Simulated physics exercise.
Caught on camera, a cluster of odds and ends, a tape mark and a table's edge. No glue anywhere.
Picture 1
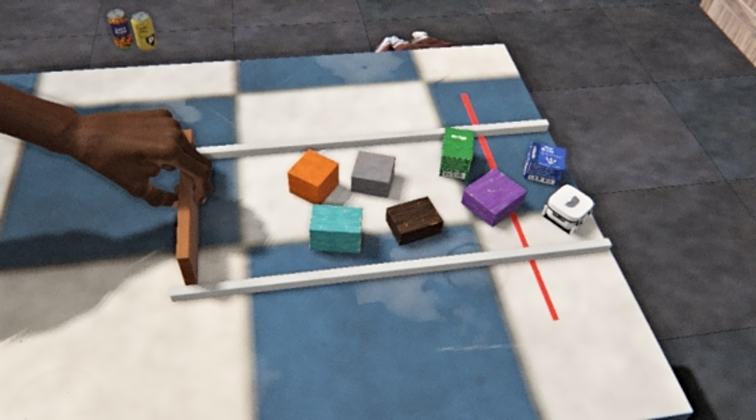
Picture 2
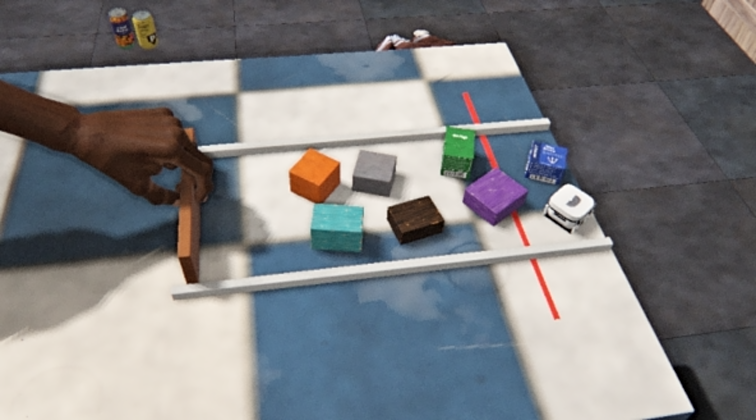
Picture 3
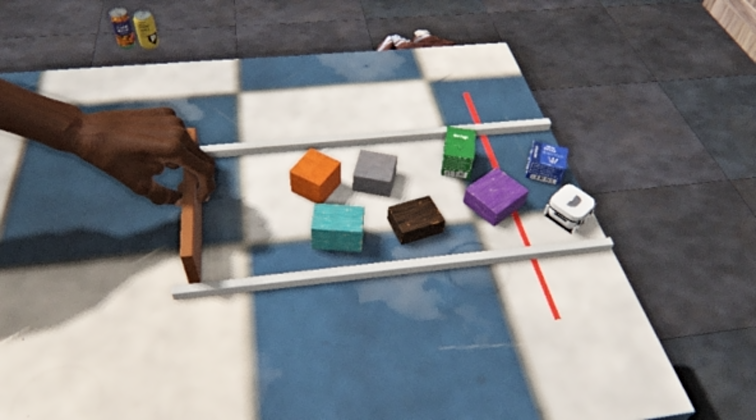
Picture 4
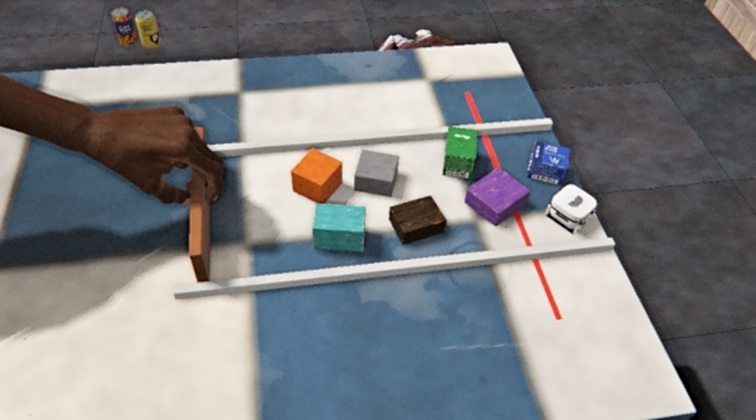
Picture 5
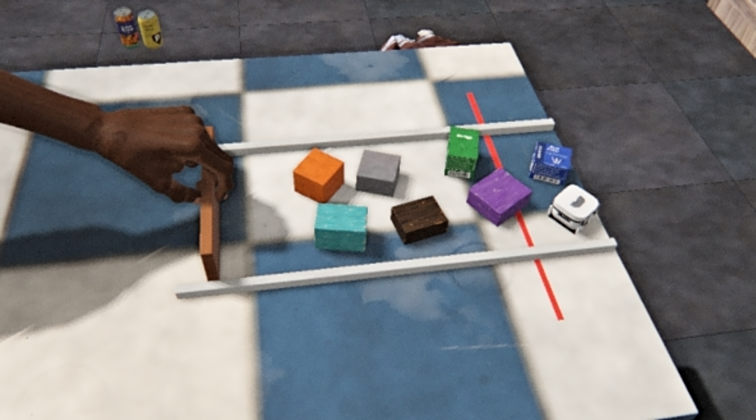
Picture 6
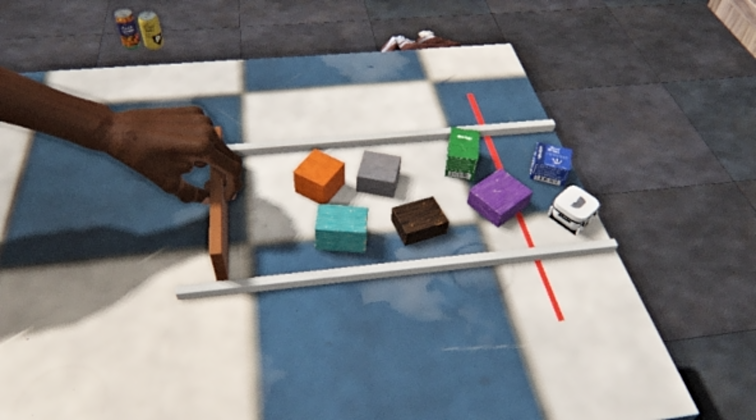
At the start, a hand holds an upright wooden board at the left of two white rails, with colorful blocks, a blue box and a white case spread toward a red line. The hand then slides the board a short way right, while the objects stay essentially still, untouched by it.
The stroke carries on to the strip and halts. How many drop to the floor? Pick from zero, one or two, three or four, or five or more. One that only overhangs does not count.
In the end the number that fall off is three or four.
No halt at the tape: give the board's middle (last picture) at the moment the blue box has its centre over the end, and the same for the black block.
Its middle is around (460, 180) and around (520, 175).
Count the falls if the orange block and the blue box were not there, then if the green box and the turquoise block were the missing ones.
The counts: 1 and 1.
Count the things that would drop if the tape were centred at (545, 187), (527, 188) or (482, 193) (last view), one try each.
In that order 6, 5 and 2.
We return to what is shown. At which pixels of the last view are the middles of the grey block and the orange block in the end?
Near (552, 156) and (516, 150).
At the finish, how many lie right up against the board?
It touches 2.
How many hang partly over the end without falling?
That would be 1.
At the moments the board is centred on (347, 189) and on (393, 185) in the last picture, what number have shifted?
4 and 6.
Soon after, none off yet; white case at rest near (574, 211); blue box at rest near (551, 164); purple block at rest near (499, 197).
After that, none off yet; white case at rest near (574, 211); blue box at rest near (551, 164); purple block displaced a little near (513, 193).
And then, none off yet; white case displaced about its own width near (595, 211); blue box tilting a little near (584, 154); purple block displaced well along near (568, 178).
In the end, the number that fall off is three or four; gone, green box, purple block, blue box and white case.
